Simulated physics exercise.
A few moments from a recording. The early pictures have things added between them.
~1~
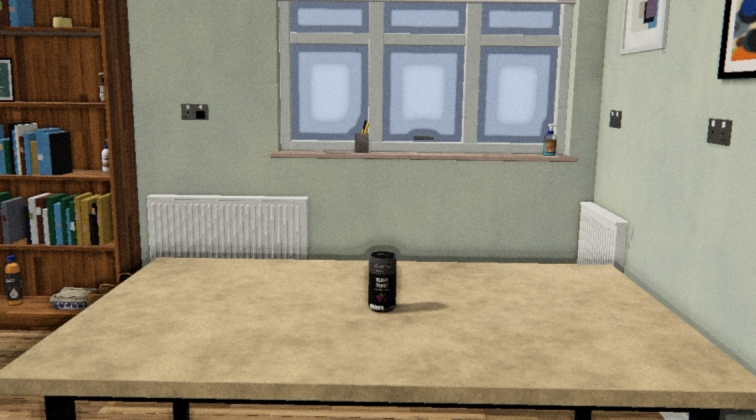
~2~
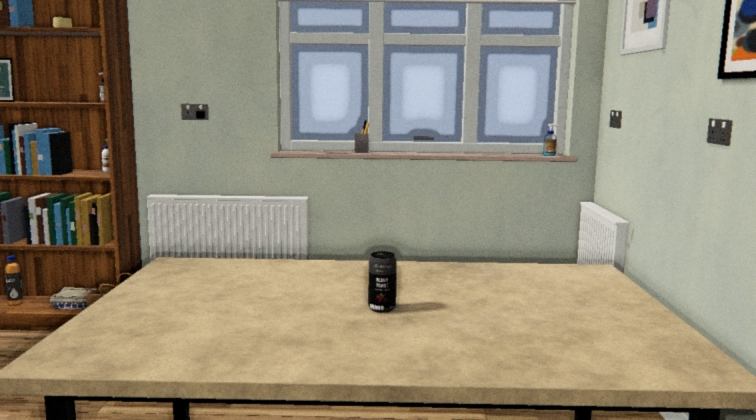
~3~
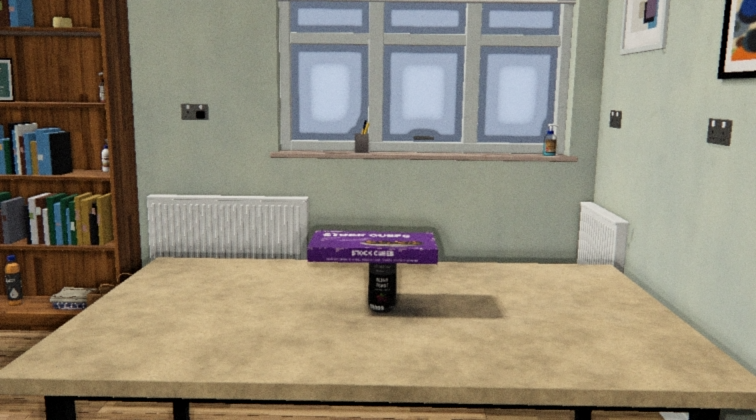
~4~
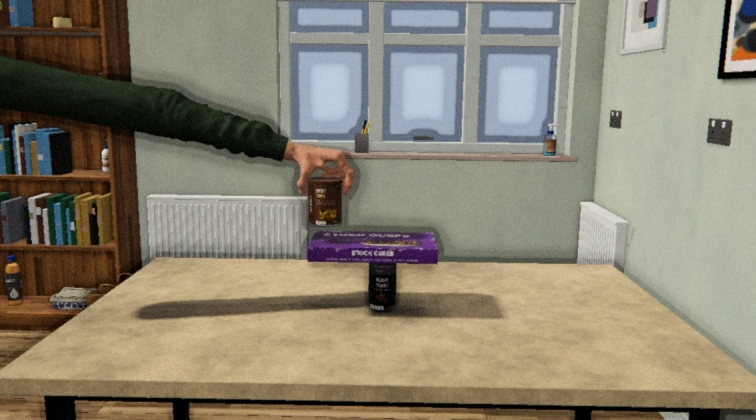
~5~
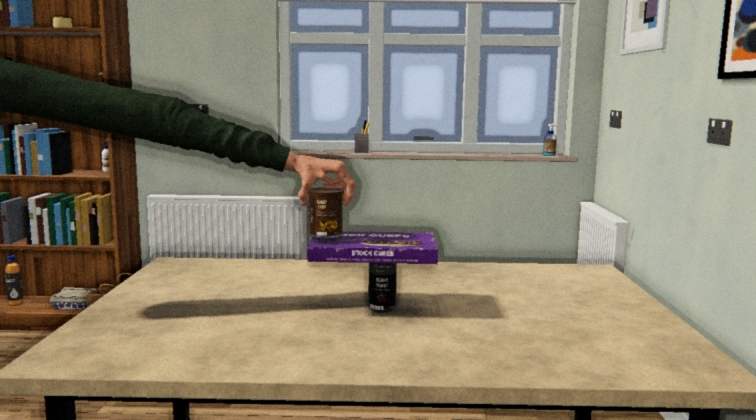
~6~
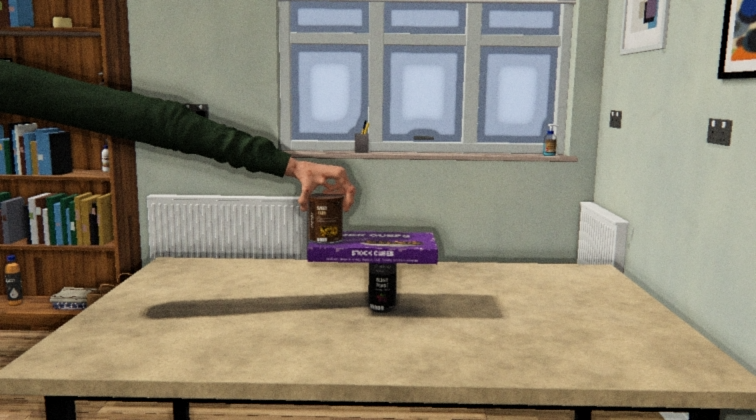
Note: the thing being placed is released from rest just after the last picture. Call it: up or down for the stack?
Down - it falls.
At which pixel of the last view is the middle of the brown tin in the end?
About (258, 297).
Then, 0.30 s past the last view, brown tin now fallen; purple packet rocked 53° from its first pose.
Then, 0.50 s past the last view, purple packet on its side.
Then, 1.10 s past the last view, purple packet now fallen.
Finally, fallen, purple packet and brown tin; black can still in place. Final places as the last picture's camera would see them, brown tin near (258, 297). The stack comes apart.
